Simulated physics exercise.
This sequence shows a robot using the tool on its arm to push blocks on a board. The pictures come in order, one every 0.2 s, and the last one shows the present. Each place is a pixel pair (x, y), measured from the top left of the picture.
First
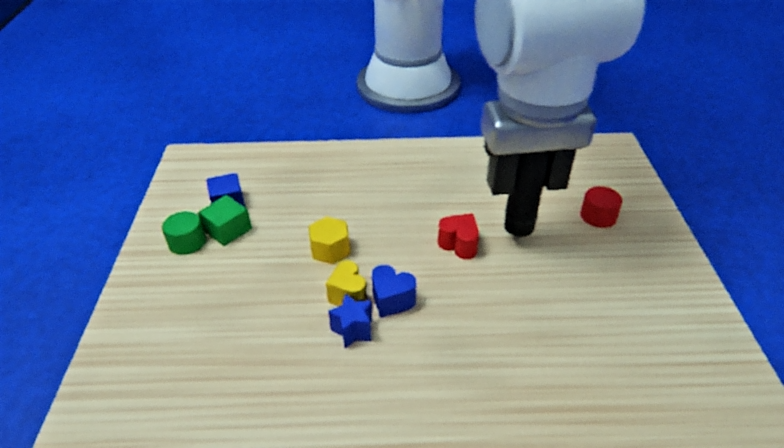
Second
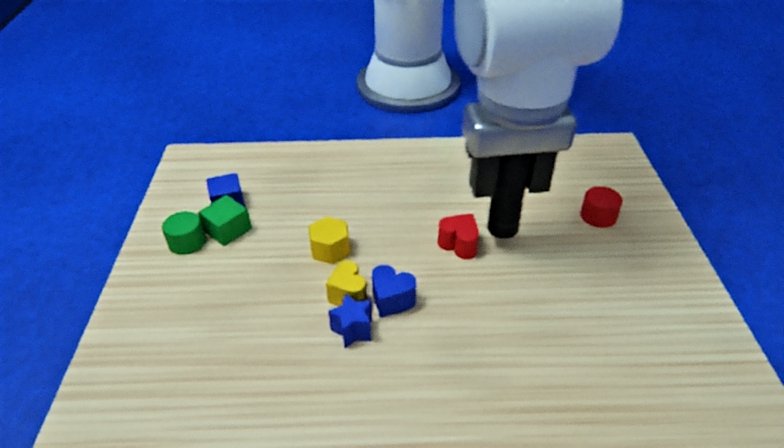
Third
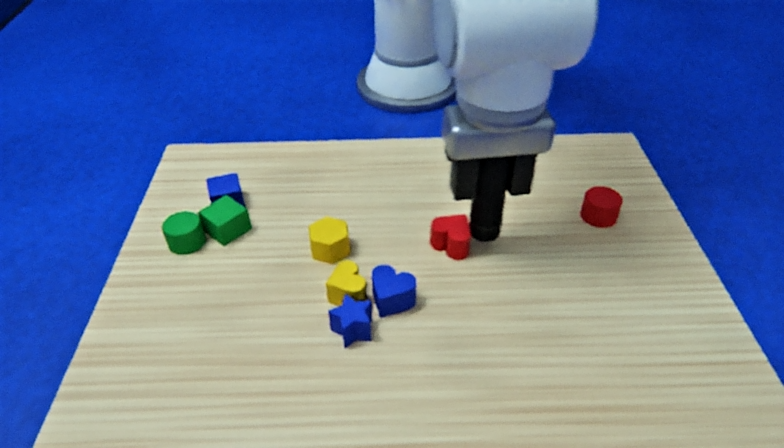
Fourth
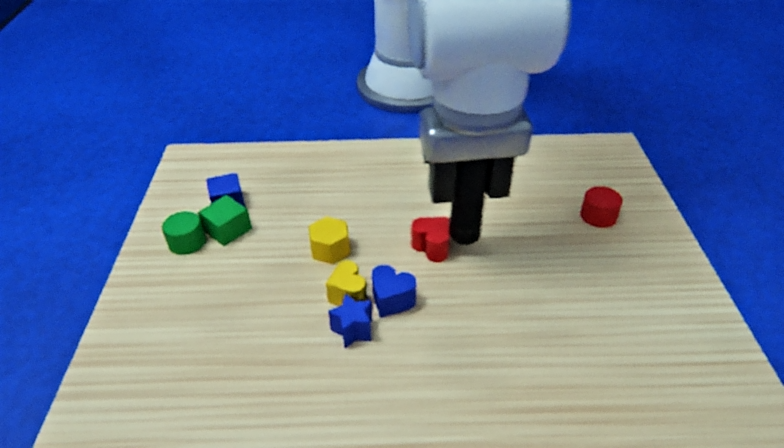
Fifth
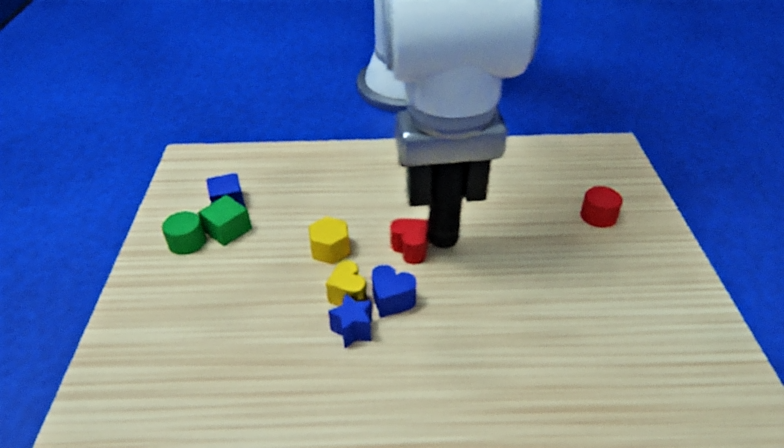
A pale wooden board lies on a bright blue surface, seen from above at an angle by a still camera. Green and blue blocks cluster at the left, a yellow hexagon, yellow and blue hearts and a blue star sit near the middle, and a red heart and red cylinder lie farther right. A white robot arm moves its black tool left, meets the red heart and pushes it a short way left.
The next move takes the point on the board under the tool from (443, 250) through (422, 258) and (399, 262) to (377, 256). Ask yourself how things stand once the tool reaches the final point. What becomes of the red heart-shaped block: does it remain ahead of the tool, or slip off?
Looking at the end of the path, the red heart-shaped block is still being driven ahead.
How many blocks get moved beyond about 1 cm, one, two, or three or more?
I'd say two blocks get moved.
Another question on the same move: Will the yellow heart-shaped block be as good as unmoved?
Yes, that is how it ends up.
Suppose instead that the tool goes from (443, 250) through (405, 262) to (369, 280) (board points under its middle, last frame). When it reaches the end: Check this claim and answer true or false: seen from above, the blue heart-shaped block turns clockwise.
My answer: False.
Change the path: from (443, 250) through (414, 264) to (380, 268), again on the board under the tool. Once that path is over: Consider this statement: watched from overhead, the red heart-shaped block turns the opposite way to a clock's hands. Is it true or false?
My answer: False.
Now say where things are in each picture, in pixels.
Tip of the tool at (519, 227), middles of tops, yellow hexagon at (328, 229), yellow heart-shaped block at (347, 276), blue heart-shaped block at (392, 280), red heart-shaped block at (461, 225), in the first picture.
Tool at (502, 230), nothing pushed, in the second picture.
Tool at (484, 232), red heart-shaped block at (453, 226), in the third picture.
Tool at (465, 235), red heart-shaped block at (433, 227), in the fourth picture.
Tool at (443, 238), yellow hexagon at (328, 229), yellow heart-shaped block at (347, 276), blue heart-shaped block at (392, 280), red heart-shaped block at (411, 229), in the fifth picture.
What follows on the original path. Halfway along, tool at (410, 249); red heart-shaped block at (380, 231), turned 25° clockwise.
At the end, tool at (376, 244); yellow hexagon at (315, 227); yellow heart-shaped block unmoved; blue heart-shaped block unmoved; red heart-shaped block at (350, 224), turned 25° clockwise.
